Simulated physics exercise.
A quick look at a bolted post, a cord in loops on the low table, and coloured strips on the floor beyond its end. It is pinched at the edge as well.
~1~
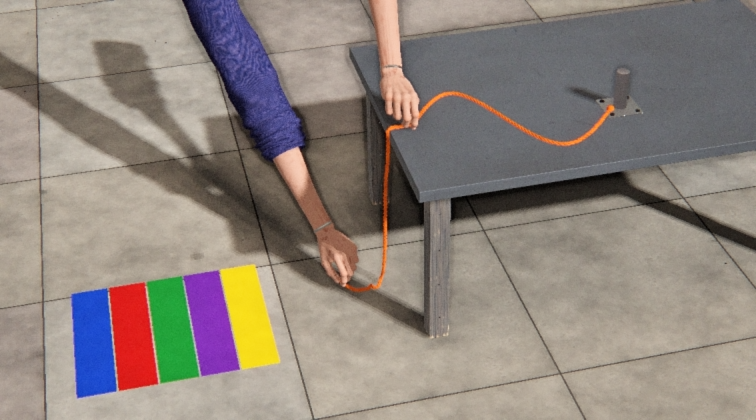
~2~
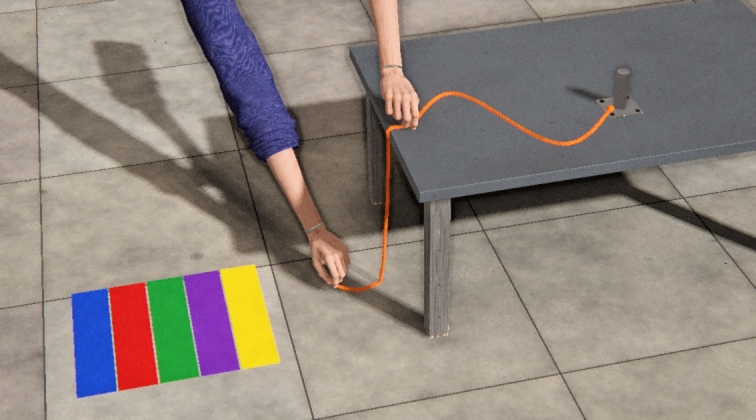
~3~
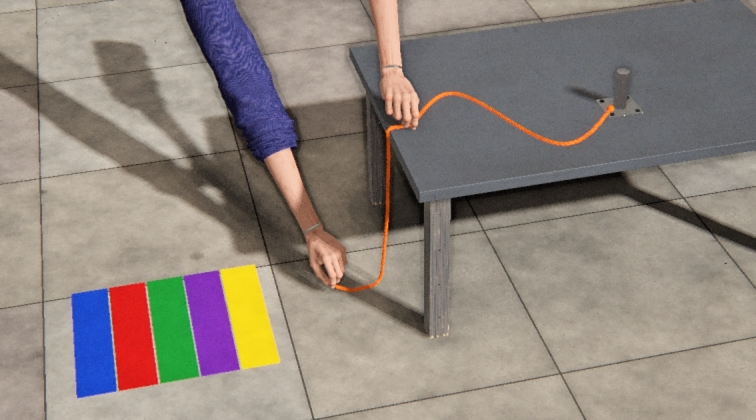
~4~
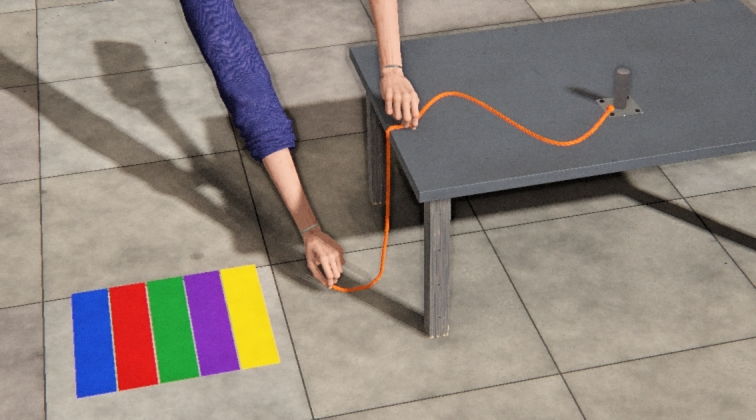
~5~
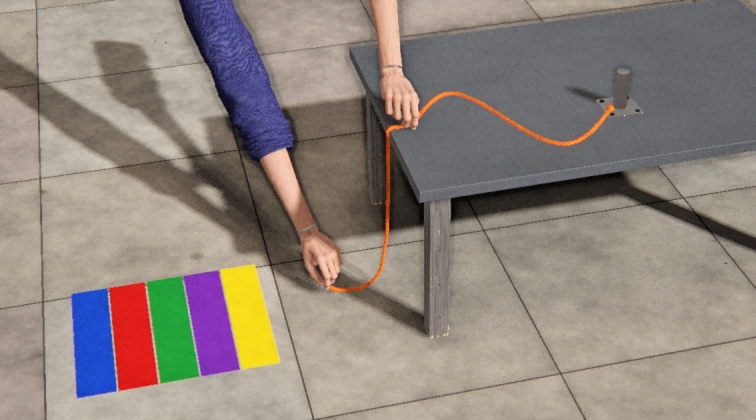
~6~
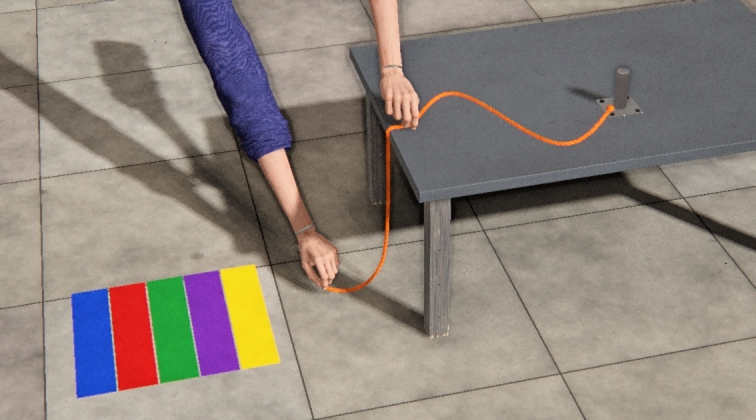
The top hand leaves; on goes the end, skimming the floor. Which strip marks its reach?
The blue one.
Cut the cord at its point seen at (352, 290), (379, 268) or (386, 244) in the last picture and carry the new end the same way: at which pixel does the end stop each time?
About (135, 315), (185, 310) and (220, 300).
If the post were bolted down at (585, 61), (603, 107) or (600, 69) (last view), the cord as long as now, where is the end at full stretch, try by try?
About (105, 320), (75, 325) and (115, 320).
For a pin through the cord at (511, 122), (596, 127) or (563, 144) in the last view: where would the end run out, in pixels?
Try by try, around (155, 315), (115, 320) and (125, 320).
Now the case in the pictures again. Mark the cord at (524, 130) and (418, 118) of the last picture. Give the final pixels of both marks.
About (478, 123), and the other about (326, 175).
A little later, end near (171, 310); over green.
Next, end near (121, 318); over red.
When it is tight, end near (91, 323); over blue. It halts on the blue strip.
